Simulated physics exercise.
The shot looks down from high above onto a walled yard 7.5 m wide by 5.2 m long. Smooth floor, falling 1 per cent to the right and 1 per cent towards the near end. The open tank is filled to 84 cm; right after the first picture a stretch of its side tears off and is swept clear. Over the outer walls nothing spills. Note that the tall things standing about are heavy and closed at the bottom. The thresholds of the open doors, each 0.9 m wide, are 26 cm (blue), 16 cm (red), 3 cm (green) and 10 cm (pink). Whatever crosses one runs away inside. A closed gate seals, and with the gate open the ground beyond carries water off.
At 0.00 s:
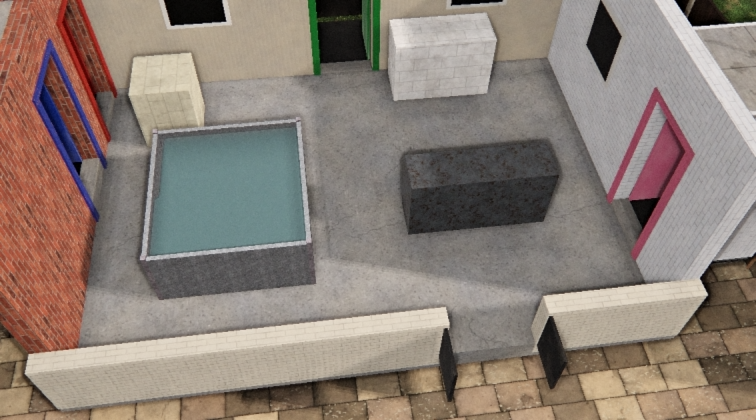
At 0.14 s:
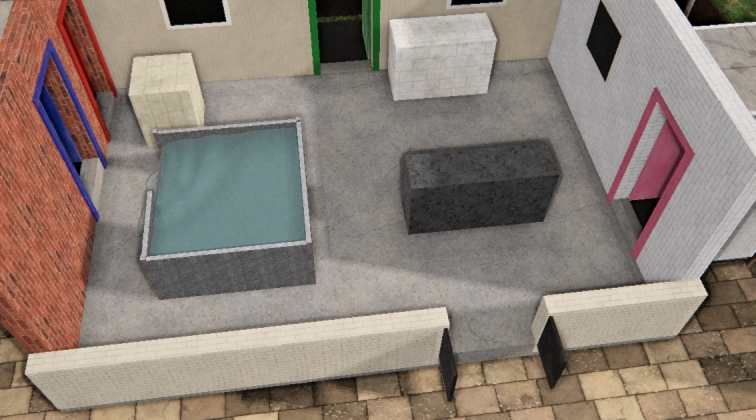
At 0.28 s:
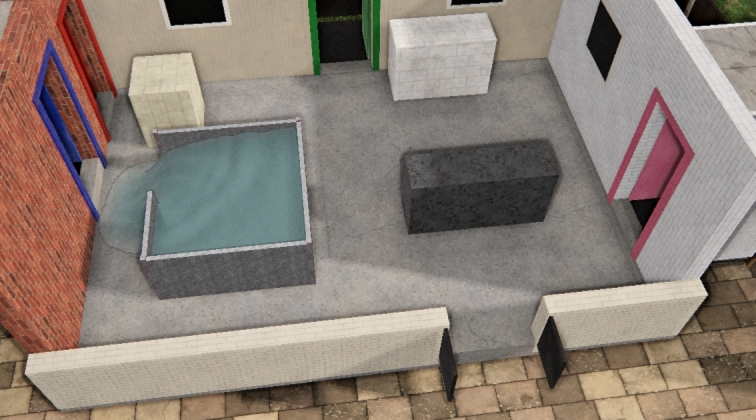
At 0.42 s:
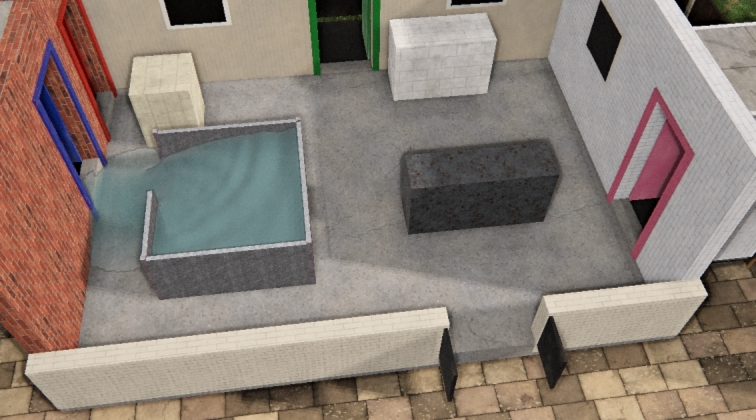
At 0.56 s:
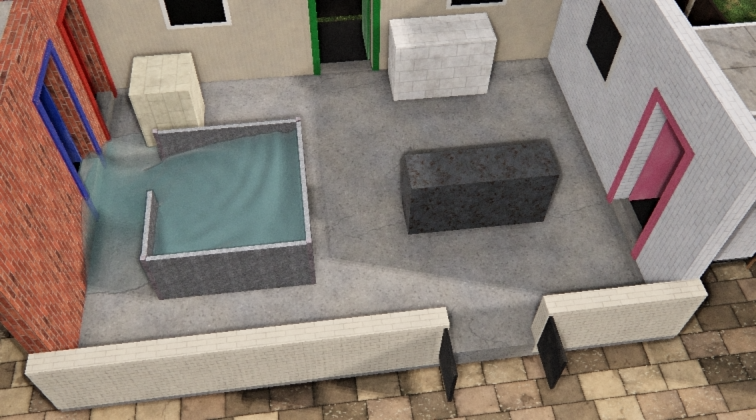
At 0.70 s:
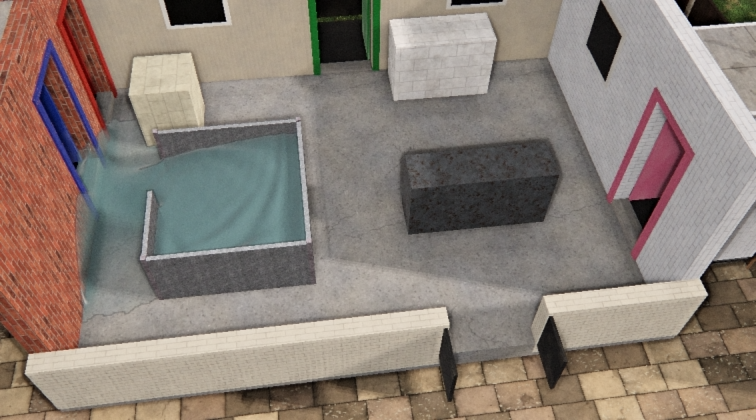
Water poured out of the open tank after a stretch of its left side vanished, reached the red brick wall by the blue-framed doorway, and spread along it both ways across the grey floor.
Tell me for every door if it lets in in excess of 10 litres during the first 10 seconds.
My prediction: The blue door overshoots the limit. The red door overshoots the limit. The green door overshoots the limit. The pink door overshoots the limit.
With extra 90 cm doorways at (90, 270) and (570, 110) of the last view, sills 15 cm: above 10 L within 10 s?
Check, in order - fail / pass.
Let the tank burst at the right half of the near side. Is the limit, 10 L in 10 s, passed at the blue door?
Blue: Falls short.
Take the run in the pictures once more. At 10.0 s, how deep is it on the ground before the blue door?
The depth comes to around 10.0 centimetres.
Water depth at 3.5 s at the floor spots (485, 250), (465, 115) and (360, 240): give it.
1, 2 and 1 cm, respectively.
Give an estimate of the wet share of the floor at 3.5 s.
60 %.
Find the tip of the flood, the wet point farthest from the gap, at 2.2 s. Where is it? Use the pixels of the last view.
Location: Approx. (382, 343) in the last view.
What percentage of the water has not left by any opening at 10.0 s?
About 80 per cent.
After 1.4 s water covers 15 % of the floor and is deepest (60 cm) near (100, 204); blue door 58 cm at the sill, 167 L in, red door 16 cm at the sill, 0 L in, green door not reached, pink door not reached.
After 2.2 s water covers 30 % of the floor and is deepest (48 cm) near (100, 204); blue door 46 cm at the sill, 323 L in, red door 25 cm at the sill, 7 L in, green door not reached, pink door not reached.
After 3.5 s water covers 60 % of the floor and is deepest (34 cm) near (100, 204); blue door 33 cm at the sill, 395 L in, red door 26 cm at the sill, 69 L in, green door 5 cm at the sill, 0 L in, pink door not reached.
After 6.0 s water covers 90 % of the floor and is deepest (20 cm) near (109, 141); blue door 19 cm at the sill, 410 L in, red door 21 cm at the sill, 138 L in, green door 4 cm at the sill, 9 L in, pink door 14 cm at the sill, 7 L in.
After 10.0 s water covers 95 % of the floor and is deepest (16 cm) near (651, 313); blue door 10 cm at the sill, 410 L in, red door 9 cm at the sill, 147 L in, green door 3 cm at the sill, 24 L in, pink door 14 cm at the sill, 58 L in.
